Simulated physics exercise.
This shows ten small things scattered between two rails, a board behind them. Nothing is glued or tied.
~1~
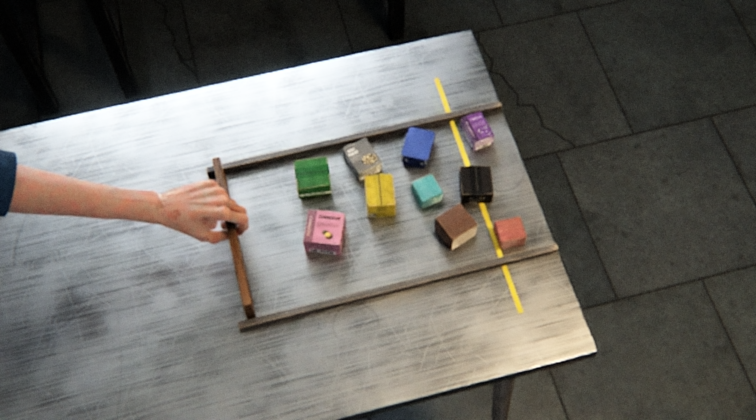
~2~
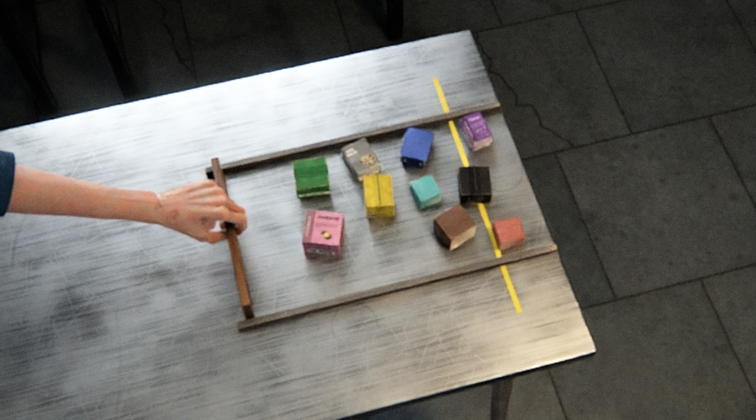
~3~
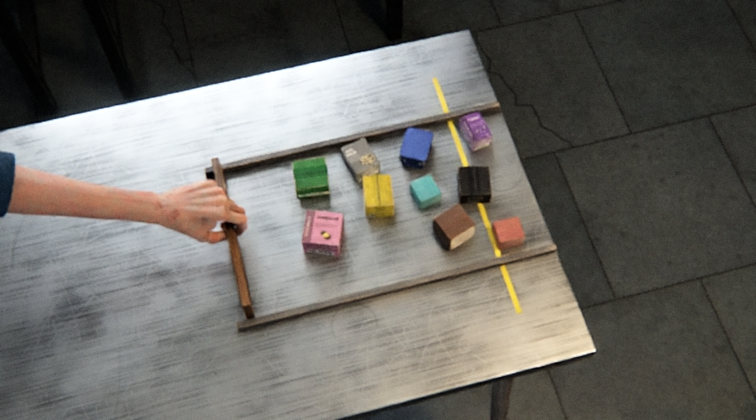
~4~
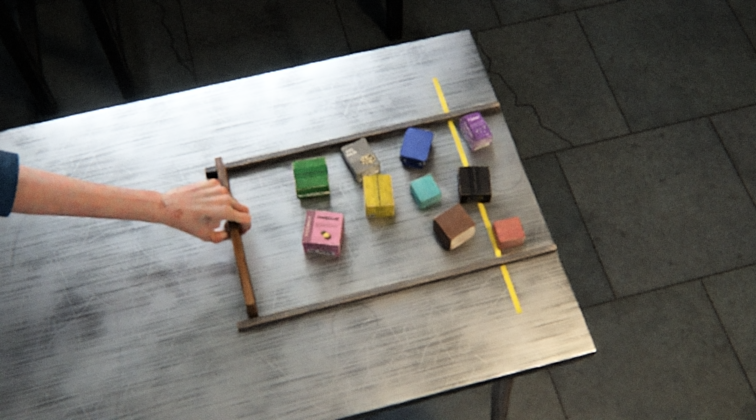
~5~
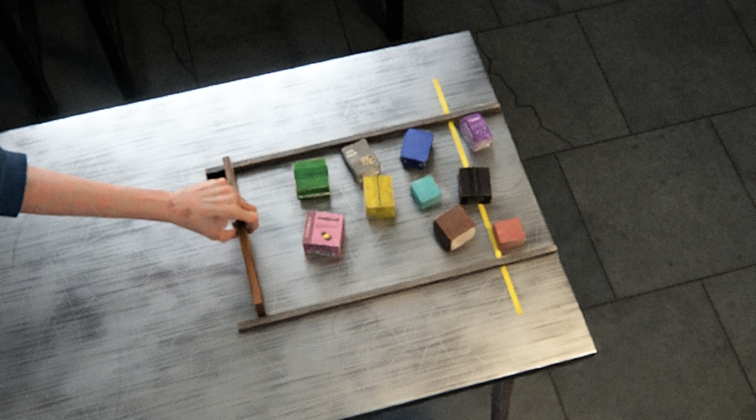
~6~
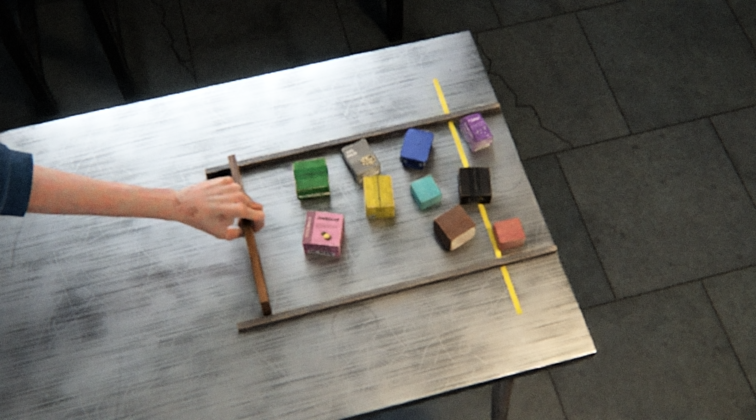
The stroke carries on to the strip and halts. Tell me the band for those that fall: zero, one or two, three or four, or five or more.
Outcome: The number that fall off is three or four.
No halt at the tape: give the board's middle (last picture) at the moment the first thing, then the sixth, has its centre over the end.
About (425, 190), then (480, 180).
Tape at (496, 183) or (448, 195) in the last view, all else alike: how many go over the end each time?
The counts: 7 and 2.
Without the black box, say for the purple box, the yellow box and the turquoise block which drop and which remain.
The purple box is lost; the yellow box remains up; the turquoise block drops off.
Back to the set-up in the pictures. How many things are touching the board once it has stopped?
In contact: 3.
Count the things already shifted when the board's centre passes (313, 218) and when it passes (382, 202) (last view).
The counts are 2 and 7.
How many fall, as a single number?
In all, 4 of them.
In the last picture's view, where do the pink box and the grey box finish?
First (495, 187), then (503, 130).
Soon after, none off yet; purple box at rest near (476, 132); red block at rest near (509, 234); black box at rest near (475, 186).
After that, none off yet; purple box at rest near (476, 132); red block at rest near (509, 234); black box displaced a little near (485, 184).
And then, none off yet; purple box tilting a little near (520, 124); red block at rest near (509, 234); black box tilting well over near (545, 176).
In the end, the number that fall off is three or four; gone, turquoise block, blue case, black box and purple box.
